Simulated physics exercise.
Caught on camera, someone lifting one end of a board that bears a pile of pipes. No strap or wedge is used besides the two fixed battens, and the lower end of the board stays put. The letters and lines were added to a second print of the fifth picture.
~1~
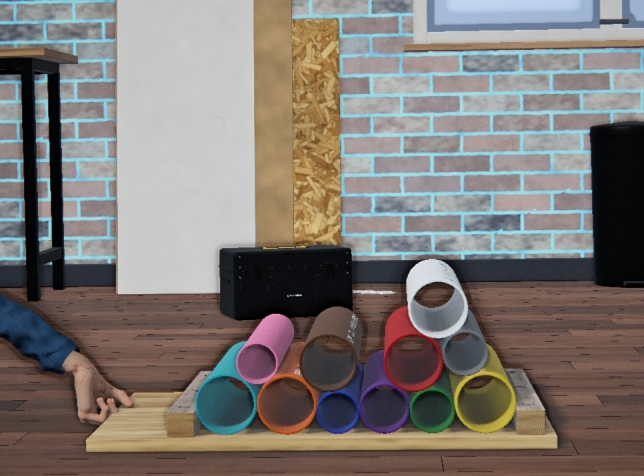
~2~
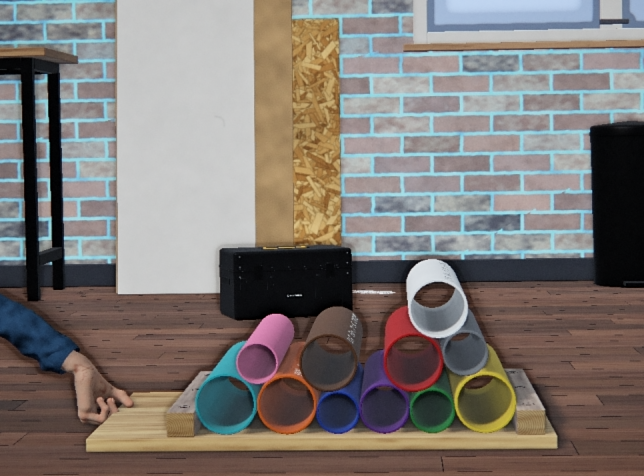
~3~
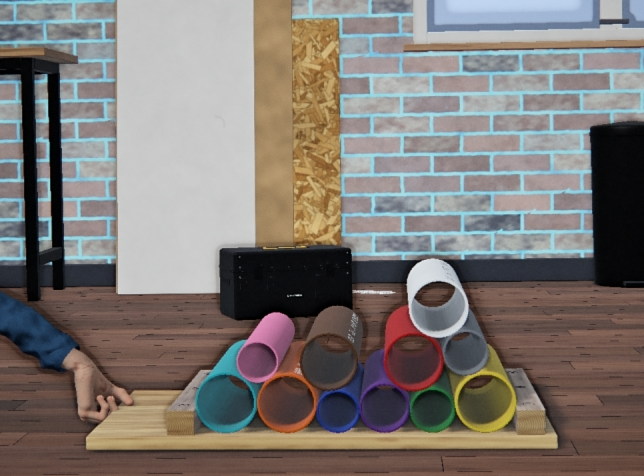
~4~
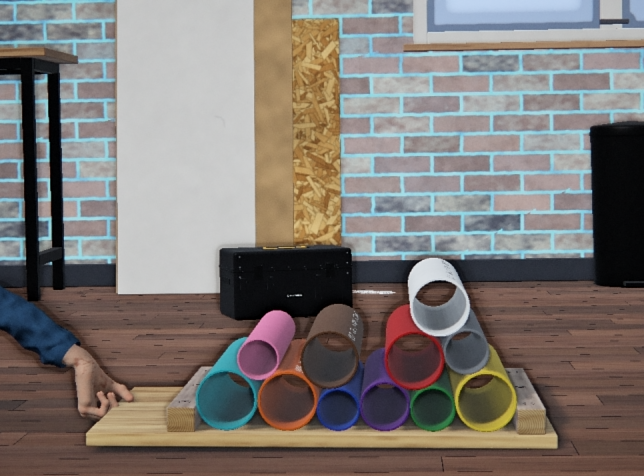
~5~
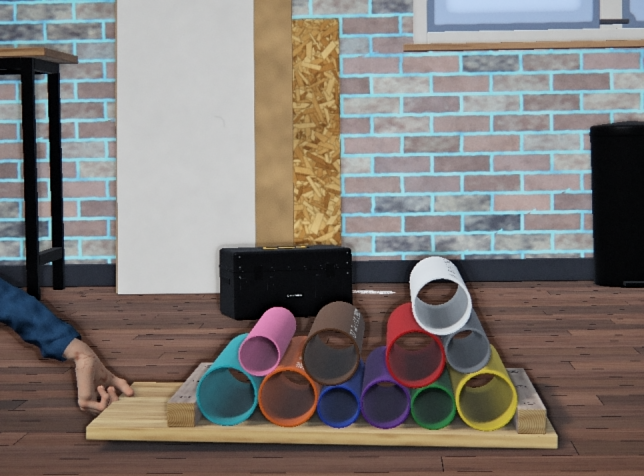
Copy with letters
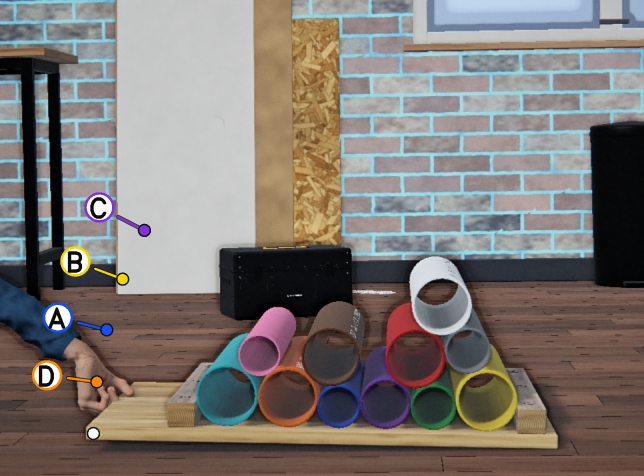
A stack of colourful pipes sat on a wooden board with a white one on top, while a hand at the left end raised the board very slightly, and the pipes barely shifted.
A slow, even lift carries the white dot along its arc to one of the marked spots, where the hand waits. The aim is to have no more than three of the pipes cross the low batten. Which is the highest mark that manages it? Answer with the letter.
The answer is mark C.
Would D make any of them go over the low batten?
No.
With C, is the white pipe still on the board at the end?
No, with C.
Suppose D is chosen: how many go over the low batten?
It comes to none.
On the marked copy, A at (107, 330); B at (123, 279); C at (145, 230); D at (97, 382); the white dot at (93, 434).
With C. Early on, board at 16°.
Further on, board at 28°.
At the end, board at 28°, three over the low batten (red, grey, white).
As for the rest, A none over the low batten; B two over the low batten (grey, white); D none over the low batten.
